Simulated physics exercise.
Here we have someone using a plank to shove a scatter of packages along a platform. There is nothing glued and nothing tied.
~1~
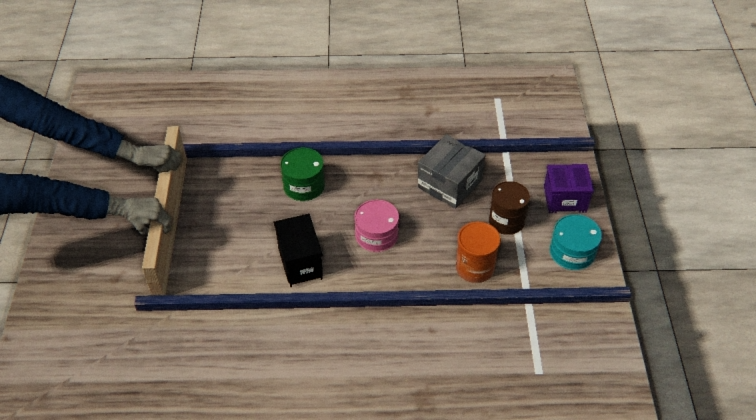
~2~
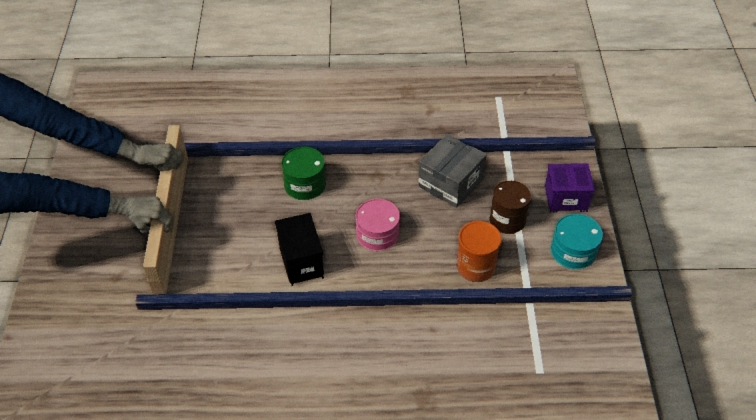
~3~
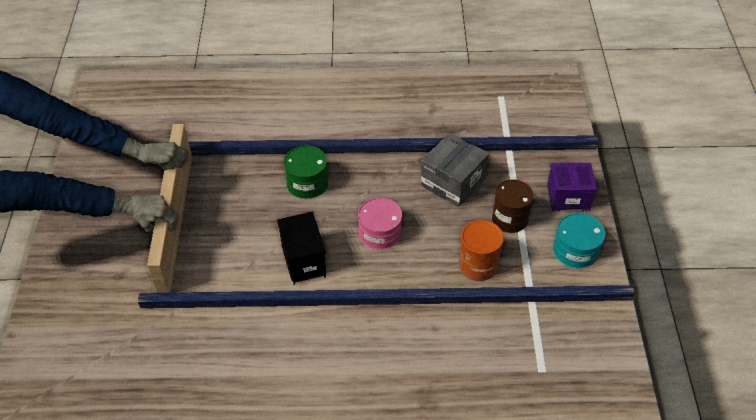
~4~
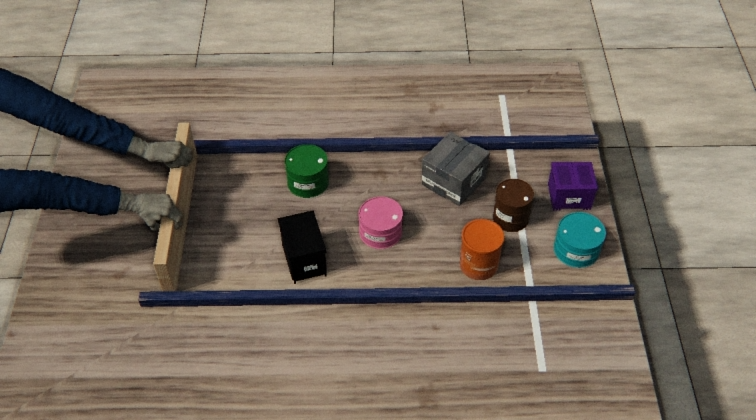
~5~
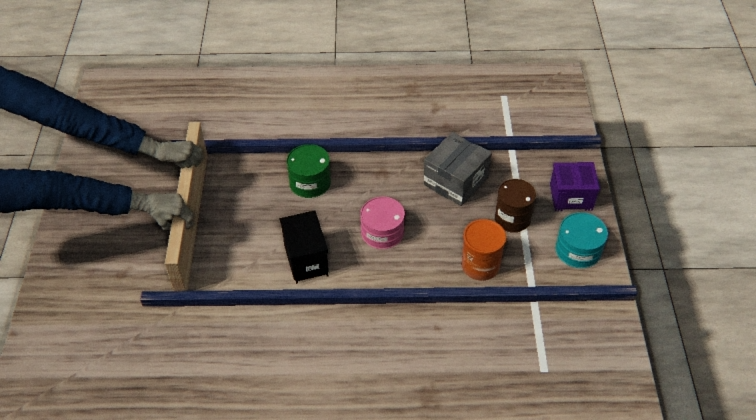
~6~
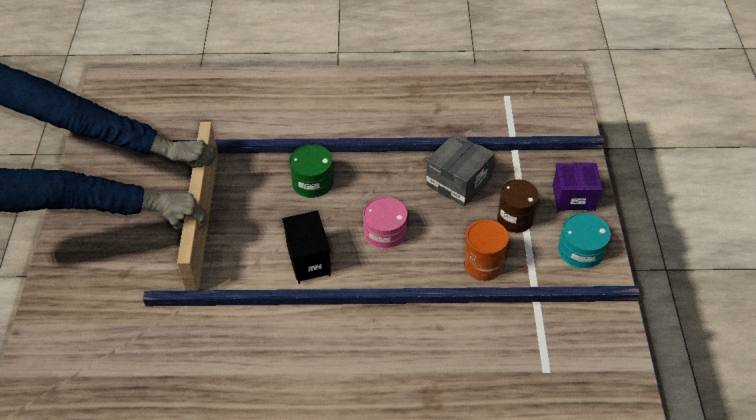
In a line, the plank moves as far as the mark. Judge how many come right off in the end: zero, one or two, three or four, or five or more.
In the end, one or two come right off.
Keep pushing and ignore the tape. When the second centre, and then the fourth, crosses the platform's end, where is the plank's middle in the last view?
At roughly (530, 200), then roughly (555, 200).
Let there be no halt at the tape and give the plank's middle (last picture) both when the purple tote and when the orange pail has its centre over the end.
About (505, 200), and about (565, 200) for the other.
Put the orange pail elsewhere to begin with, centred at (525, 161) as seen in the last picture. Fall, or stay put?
Observed: The orange pail does not remain.
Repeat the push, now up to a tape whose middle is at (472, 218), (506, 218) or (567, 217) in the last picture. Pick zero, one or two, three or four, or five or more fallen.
Taking them in turn, no fall at all; not one; five or more.
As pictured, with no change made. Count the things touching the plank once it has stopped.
Result: 3 in all.
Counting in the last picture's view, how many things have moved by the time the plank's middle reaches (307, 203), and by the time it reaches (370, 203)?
Counts: 2, 3.
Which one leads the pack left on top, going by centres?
Nearest at the end: The turquoise canister.
Early on, none off yet; purple tote at rest near (577, 187); turquoise canister at rest near (584, 241); brown canister at rest near (517, 206).
Finally, the number that fall off is one or two; lost, purple tote.
